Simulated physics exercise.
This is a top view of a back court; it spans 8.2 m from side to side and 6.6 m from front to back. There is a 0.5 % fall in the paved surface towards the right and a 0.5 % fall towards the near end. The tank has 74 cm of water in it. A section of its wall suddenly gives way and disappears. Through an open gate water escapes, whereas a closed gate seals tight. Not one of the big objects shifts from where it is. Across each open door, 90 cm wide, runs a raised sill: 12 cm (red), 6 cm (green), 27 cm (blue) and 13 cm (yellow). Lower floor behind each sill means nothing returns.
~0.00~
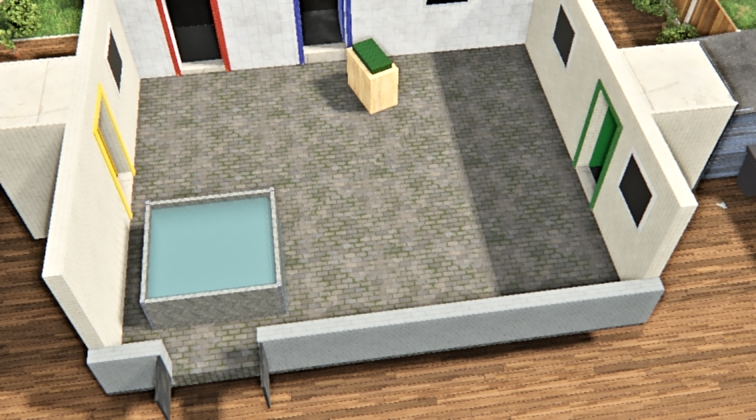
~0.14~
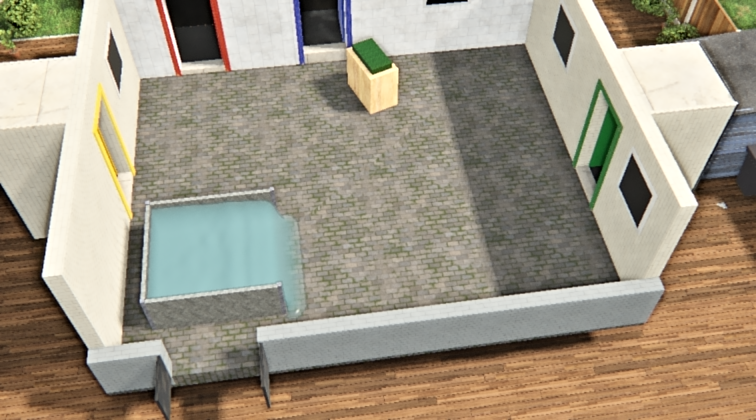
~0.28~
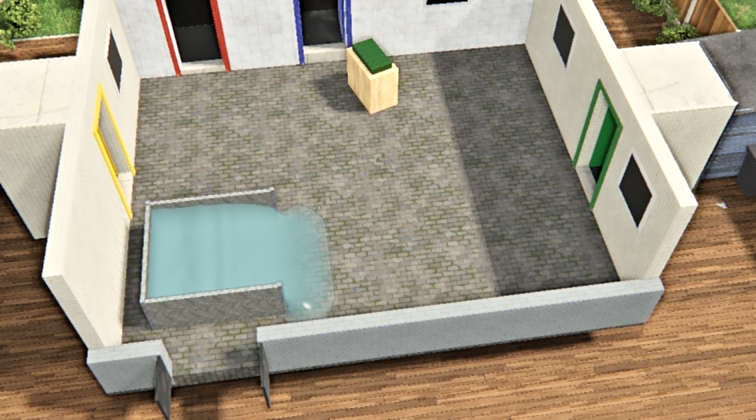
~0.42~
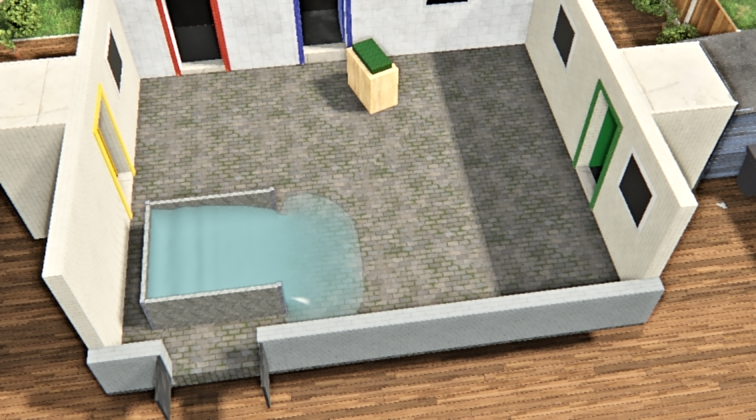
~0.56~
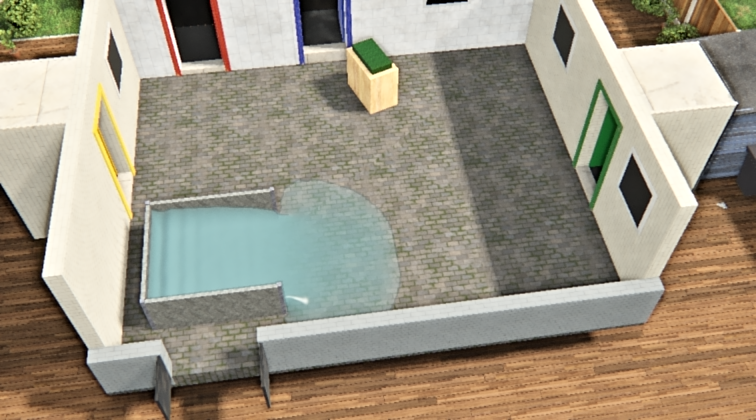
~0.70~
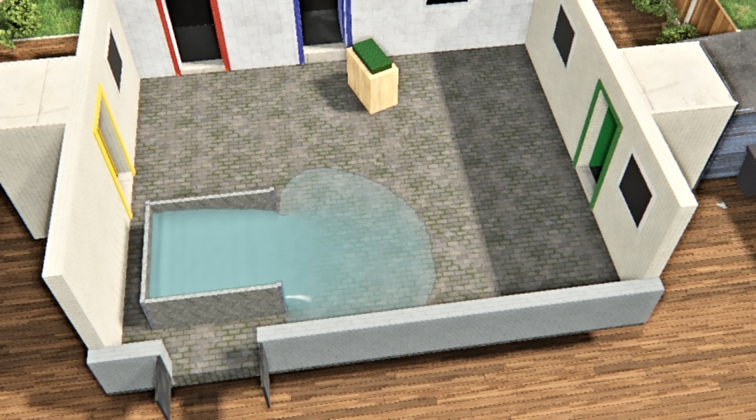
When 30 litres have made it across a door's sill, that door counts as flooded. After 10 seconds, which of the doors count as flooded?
Red door: Not flooded; green door: Flooded; blue door: Not flooded; yellow door: Not flooded.
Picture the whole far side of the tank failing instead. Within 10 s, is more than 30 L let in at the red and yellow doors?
Against that limit the red door gives a greater amount and the yellow door gives a lower amount.
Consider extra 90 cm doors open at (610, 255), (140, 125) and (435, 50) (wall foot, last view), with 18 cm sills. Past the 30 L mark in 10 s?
Taking them in order, the first gets enough, the second too little and the third too little.
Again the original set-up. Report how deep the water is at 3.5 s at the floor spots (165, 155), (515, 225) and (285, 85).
Listed order: 0 / 4 / 0 cm.
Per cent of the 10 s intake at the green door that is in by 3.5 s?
Fraction in by then: Around 65 per cent.
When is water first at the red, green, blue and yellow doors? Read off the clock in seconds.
Red: 7.5 s; green: 1.6 s; blue: 6.0 s; yellow: 10.0 s.
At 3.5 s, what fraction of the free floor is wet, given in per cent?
Wet share: About 60 %.
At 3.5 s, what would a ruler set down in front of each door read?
Depths in cm: Red 0, green 21, blue 0, yellow 0.
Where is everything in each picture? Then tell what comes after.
The first frame shows the tank at (212, 246) is whole and still, 74 cm deep.
In the second frame, water pours out at (277, 254) and has run 1.0 m, to (290, 317); typically 9 cm deep outside, 74 cm at the tank's back.
In the third frame, the front is at (313, 320), 1.3 m from the gap at (277, 256); 1.6 m2 of floor is under water; 74 cm left at the back of the tank.
In the fourth frame, the front is at a hidden place, 1.6 m from the gap at (278, 257); 3.1 m2 of floor is under water; 72 cm left at the back of the tank.
In the fifth frame, water pours out at (278, 258) and has run 2.0 m, to (391, 298); typically 8 cm deep outside, 64 cm at the tank's back.
In the sixth frame, water pours out at (278, 258) and has run 2.6 m, to (431, 277); typically 7 cm deep outside, 63 cm at the tank's back.
After 1.4 s water covers 35 % of the floor and is deepest (30 cm) near (291, 288); red door not reached, green door not reached, blue door not reached, yellow door not reached.
After 2.2 s water covers 50 % of the floor and is deepest (48 cm) near (625, 304); red door not reached, green door 15 cm at the sill, 24 L in, blue door not reached, yellow door not reached.
After 3.5 s water covers 60 % of the floor and is deepest (32 cm) near (615, 306); red door not reached, green door 21 cm at the sill, 146 L in, blue door not reached, yellow door not reached.
After 6.0 s water covers 60 % of the floor and is deepest (20 cm) near (469, 63); red door not reached, green door 10 cm at the sill, 216 L in, blue door not reached, yellow door not reached.
After 10.0 s water covers 90 % of the floor and is deepest (12 cm) near (561, 144); red door 2 cm at the sill, 0 L in, green door 7 cm at the sill, 232 L in, blue door 4 cm at the sill, 0 L in, yellow door 2 cm at the sill, 0 L in.
